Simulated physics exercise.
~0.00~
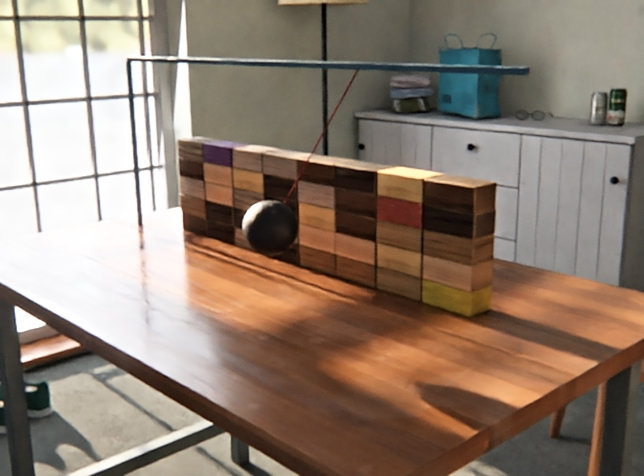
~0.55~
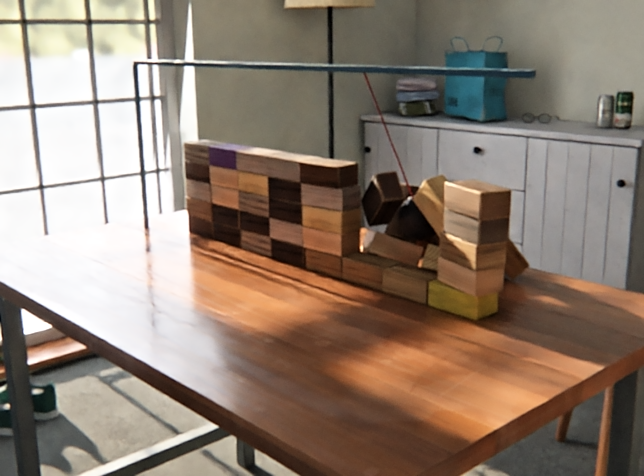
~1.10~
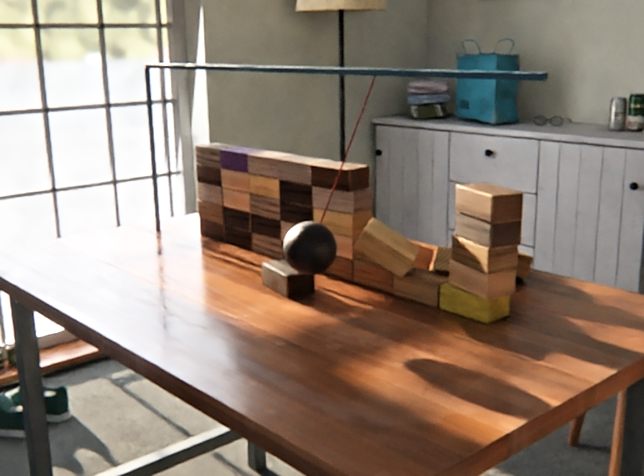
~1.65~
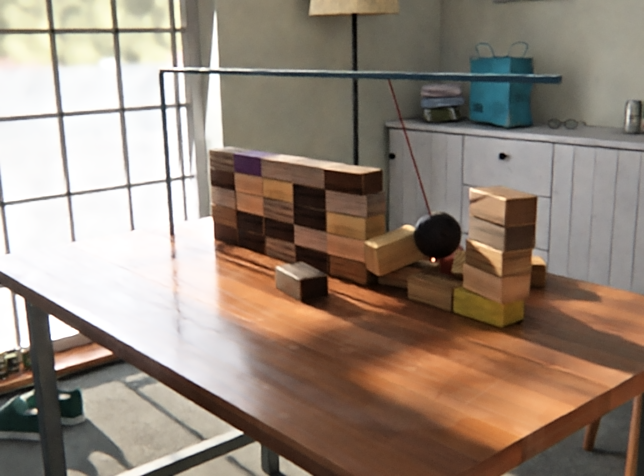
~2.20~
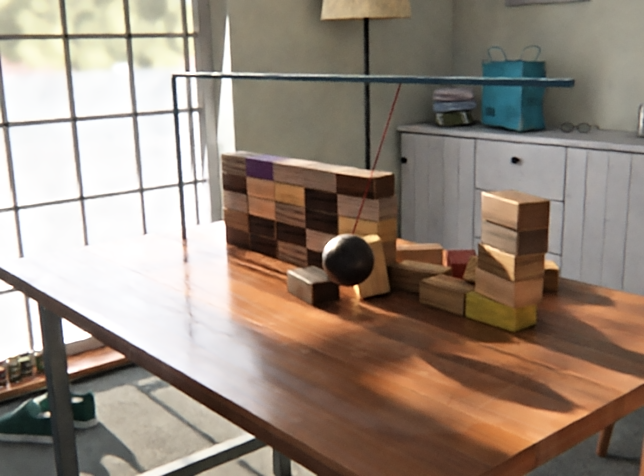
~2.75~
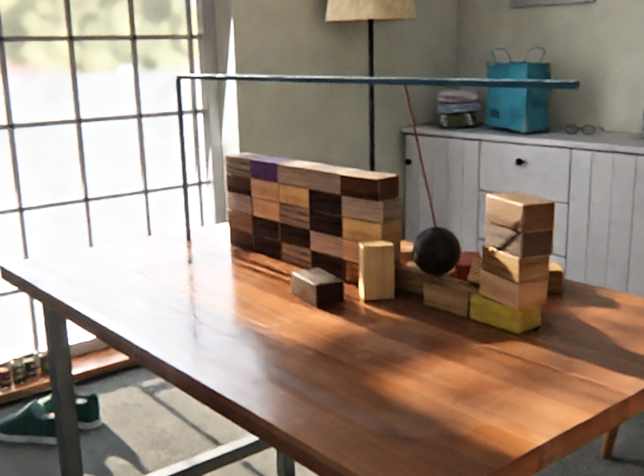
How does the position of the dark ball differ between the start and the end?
At the start the ball hangs in front of the left part of the intact wall. At the end it is farther right, by the gap next to the stack still standing at the right end.
